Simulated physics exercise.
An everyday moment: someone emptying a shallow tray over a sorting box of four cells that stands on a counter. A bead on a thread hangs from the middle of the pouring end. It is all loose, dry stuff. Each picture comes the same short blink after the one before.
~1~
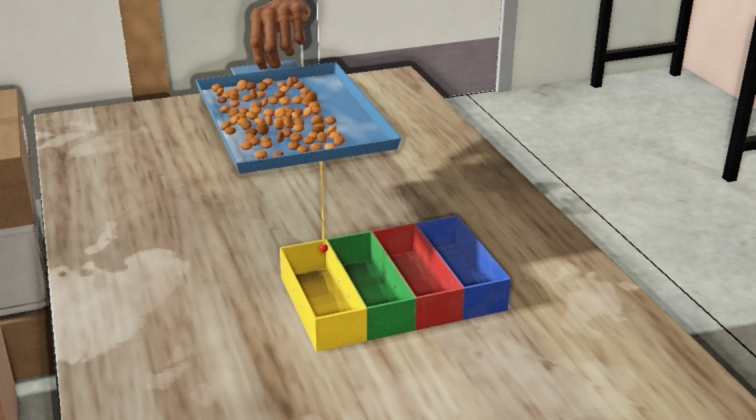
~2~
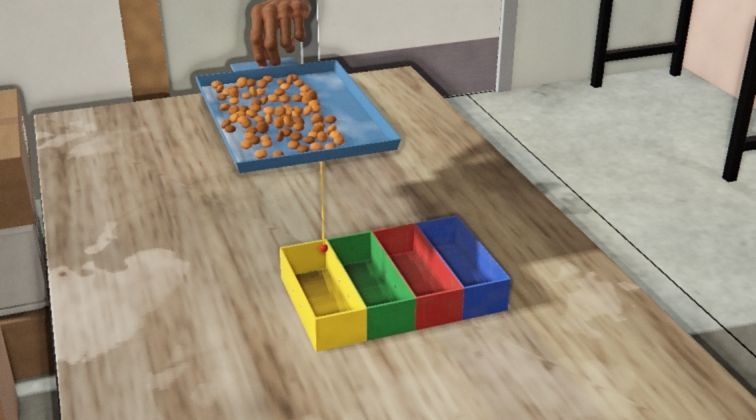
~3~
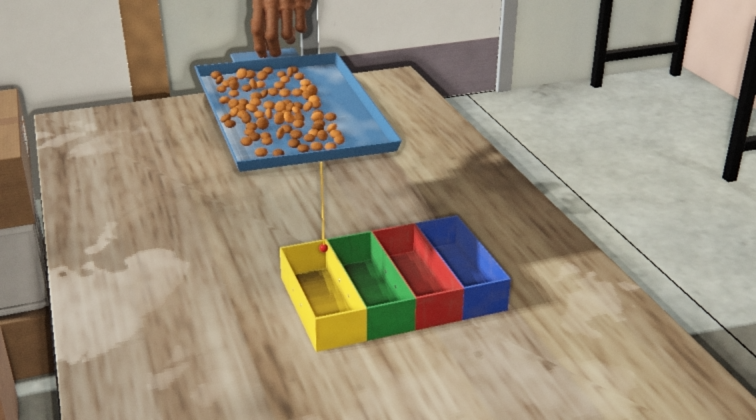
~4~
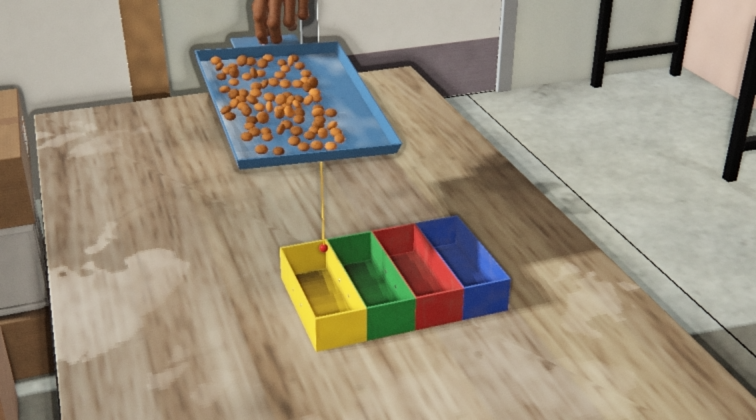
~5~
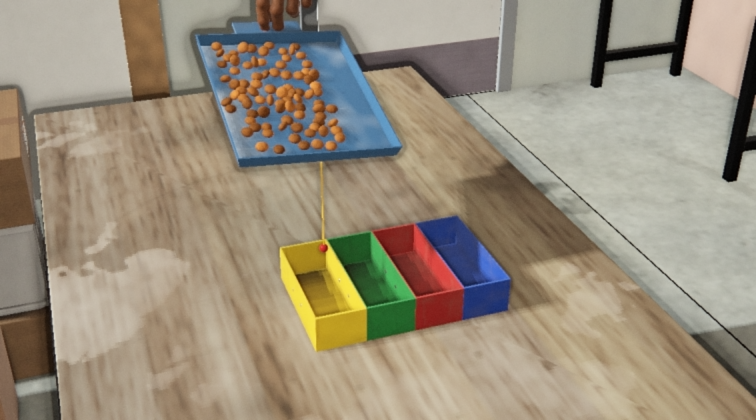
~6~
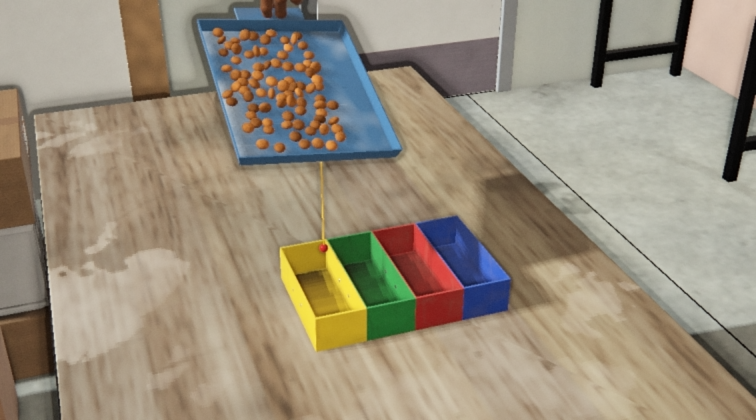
On a wooden counter, a hand steadily raising the back of a blue tray of brown bits behind a four-coloured sorting box.
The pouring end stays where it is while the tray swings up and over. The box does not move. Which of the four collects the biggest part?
The red one ends fullest.
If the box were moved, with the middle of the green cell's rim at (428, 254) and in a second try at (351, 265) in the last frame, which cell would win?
At the first place the yellow one, at the second that red cell.
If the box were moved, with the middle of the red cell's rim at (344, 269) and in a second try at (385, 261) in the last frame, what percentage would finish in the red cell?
About 20 and 50 per cent.
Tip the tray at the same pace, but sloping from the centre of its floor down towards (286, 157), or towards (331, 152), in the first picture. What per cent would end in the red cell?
The first gives 0 %, the second 20 %.
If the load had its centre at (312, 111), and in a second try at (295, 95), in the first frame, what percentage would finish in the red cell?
About 50 and 50 per cent.
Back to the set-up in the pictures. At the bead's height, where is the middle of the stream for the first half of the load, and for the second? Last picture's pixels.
At about (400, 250), then at (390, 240).
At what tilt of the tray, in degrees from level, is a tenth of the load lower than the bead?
At some 75 degrees.
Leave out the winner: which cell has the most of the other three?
It is the green one.
Just after the last frame, tray tipped steeply; the larger part on the tray; about a tenth falling or outside the box.
A moment on, tray tipped past a quarter turn; about a tenth on the tray; roughly half in the red cell; roughly a quarter in the green cell; just a few in the yellow cell; about a tenth falling or outside the box.
Further on, tray tipped past a quarter turn; roughly half in the red cell; roughly a third in the green cell; about a tenth in the yellow cell; just a few falling or outside the box.
When it is over, tray tipped past a quarter turn; roughly half in the red cell; roughly a third in the green cell; about a tenth in the yellow cell; not one in the blue cell; just a few outside the box.
